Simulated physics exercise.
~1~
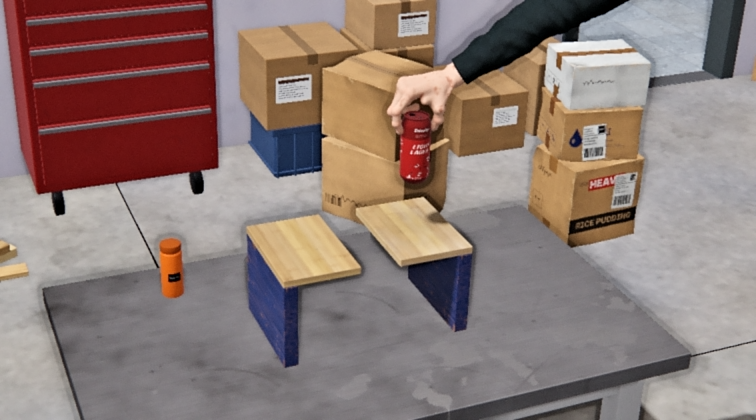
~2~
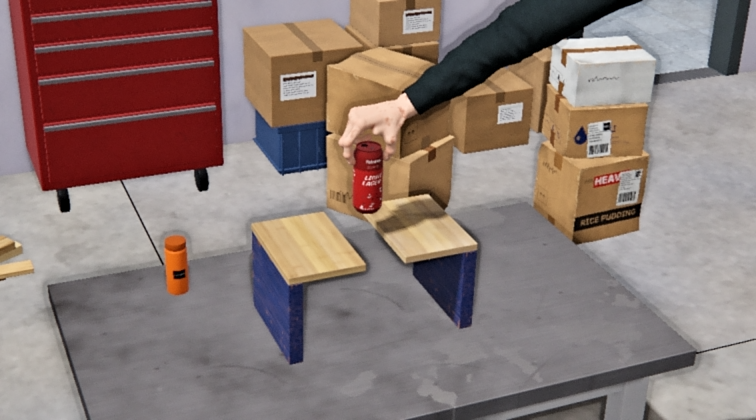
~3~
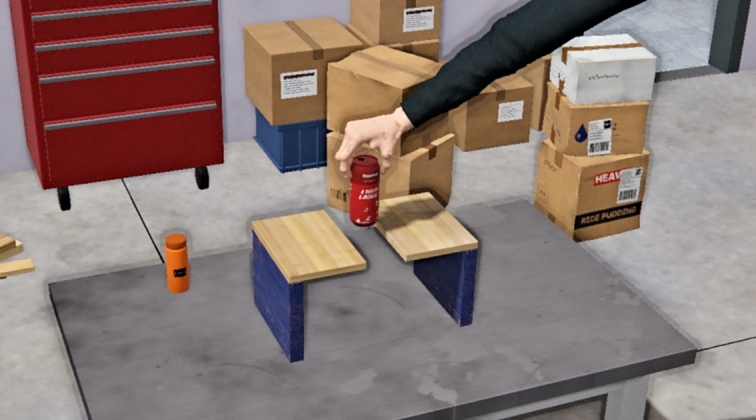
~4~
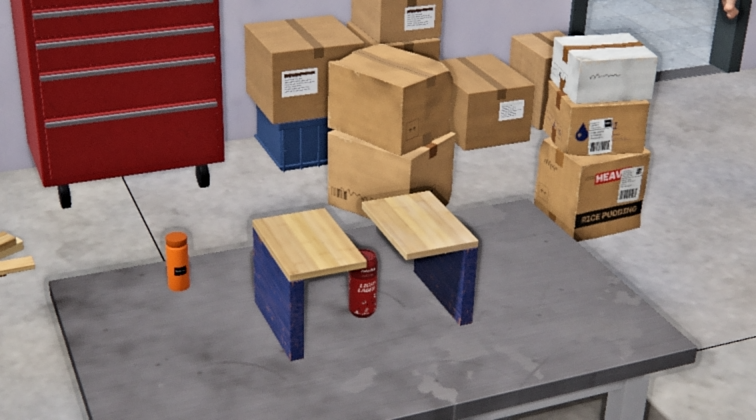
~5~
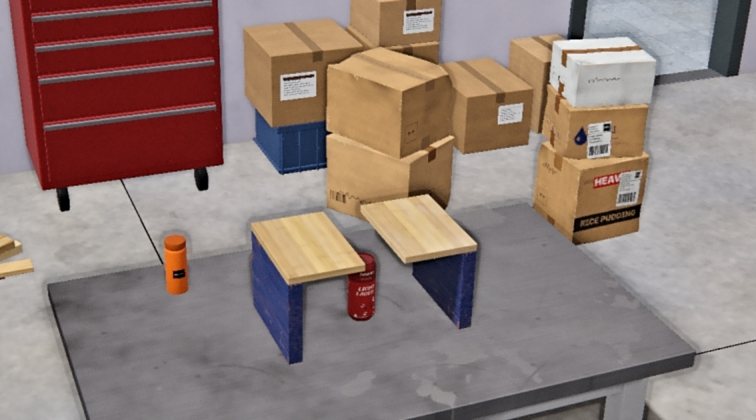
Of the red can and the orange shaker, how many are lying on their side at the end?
None of them are; the red can and the orange shaker both still stand upright at the end.
A hand moves a red can left over a gap, and it drops through, ending upright.
